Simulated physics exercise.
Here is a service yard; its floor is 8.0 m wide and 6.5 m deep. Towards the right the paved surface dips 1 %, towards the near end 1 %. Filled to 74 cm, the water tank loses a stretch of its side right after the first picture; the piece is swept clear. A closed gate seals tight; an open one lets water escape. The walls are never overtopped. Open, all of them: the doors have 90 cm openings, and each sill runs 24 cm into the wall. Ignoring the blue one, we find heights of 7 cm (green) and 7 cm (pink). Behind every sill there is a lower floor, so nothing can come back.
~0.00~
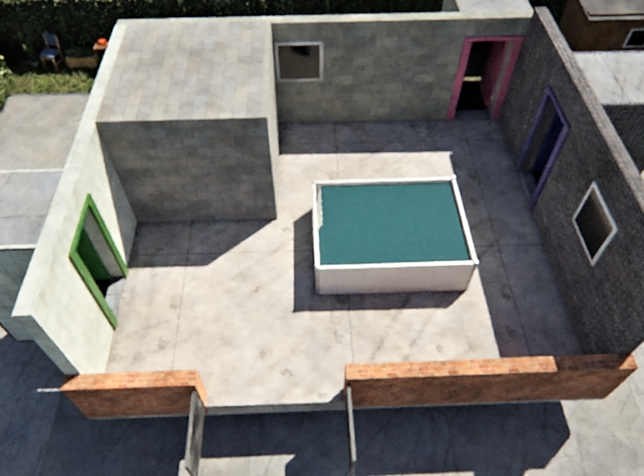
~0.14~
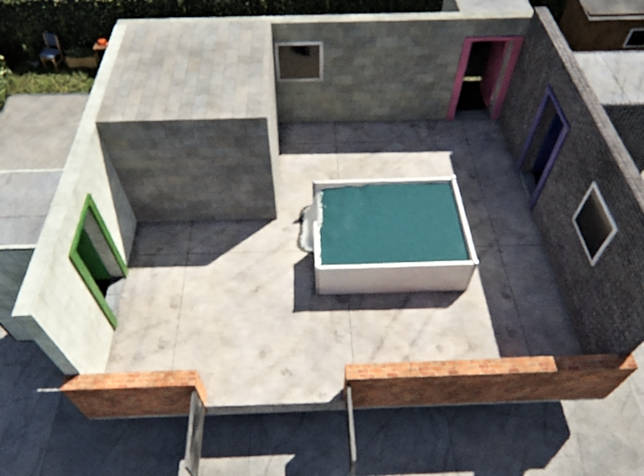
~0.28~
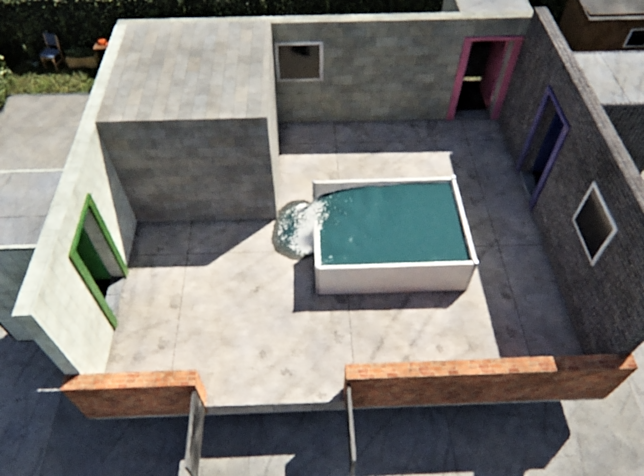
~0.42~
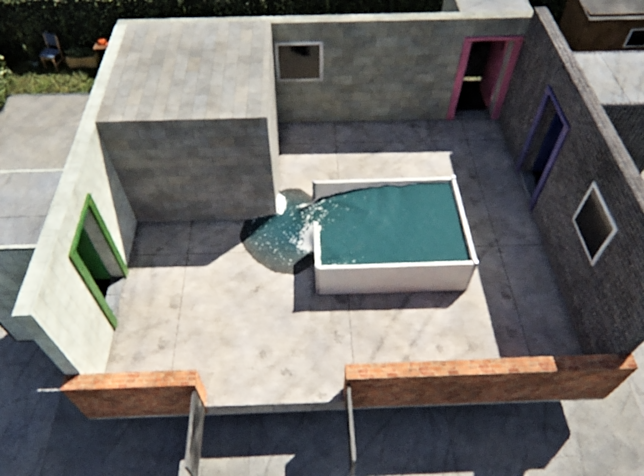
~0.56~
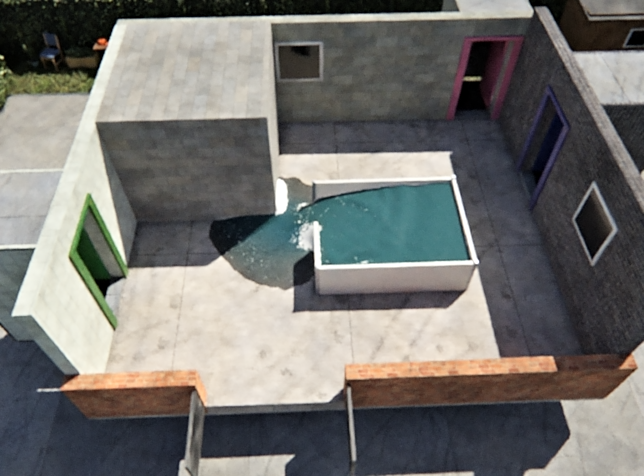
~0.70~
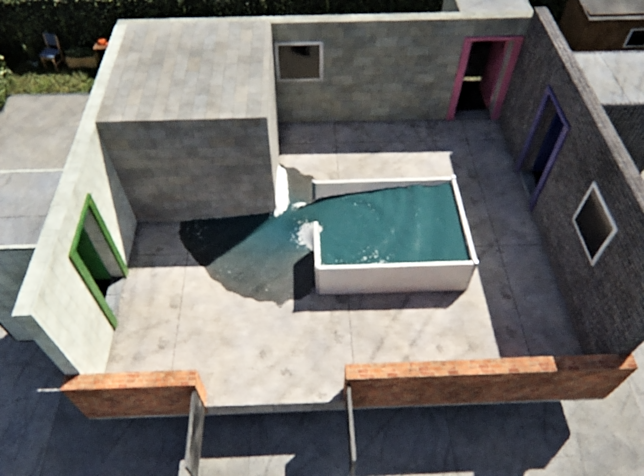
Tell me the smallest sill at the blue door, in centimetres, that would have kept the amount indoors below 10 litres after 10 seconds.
The smallest that would have done is close to 6 cm.
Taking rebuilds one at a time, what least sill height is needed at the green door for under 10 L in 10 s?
Green would need about 22 cm on its own.
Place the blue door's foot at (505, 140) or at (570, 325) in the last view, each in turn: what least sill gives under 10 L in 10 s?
Around 11.0 and 14.0 cm respectively.
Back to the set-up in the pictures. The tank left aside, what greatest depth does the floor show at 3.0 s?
About 41 cm.
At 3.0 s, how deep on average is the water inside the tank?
It averages close to 41 centimetres.
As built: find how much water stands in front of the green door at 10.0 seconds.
Some 10.5 centimetres.
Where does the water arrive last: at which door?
Door: Blue.
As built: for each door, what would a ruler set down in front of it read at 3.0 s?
Lab note, cm: Green 20; blue 0; pink 1.
After 1.4 s water covers 25 % of the floor, deepest (52 cm) near (282, 217); it has not reached the blue door.
After 3.0 s water covers 40 % of the floor, deepest (41 cm) near (101, 395); it has not reached the blue door.
After 10.0 s water covers 95 % of the floor, deepest (16 cm) near (578, 379); 7 cm at the blue door, 0 litres in over its 12 cm sill.
At the blue door as built, the water arrived by 4.5 s and peaked near 9 cm at 5.4 s.
With a sill of 5 cm, 19 litres would have come in within the 10 s; with 6.5 cm, 7 litres. So under 10 litres takes about 6 cm.
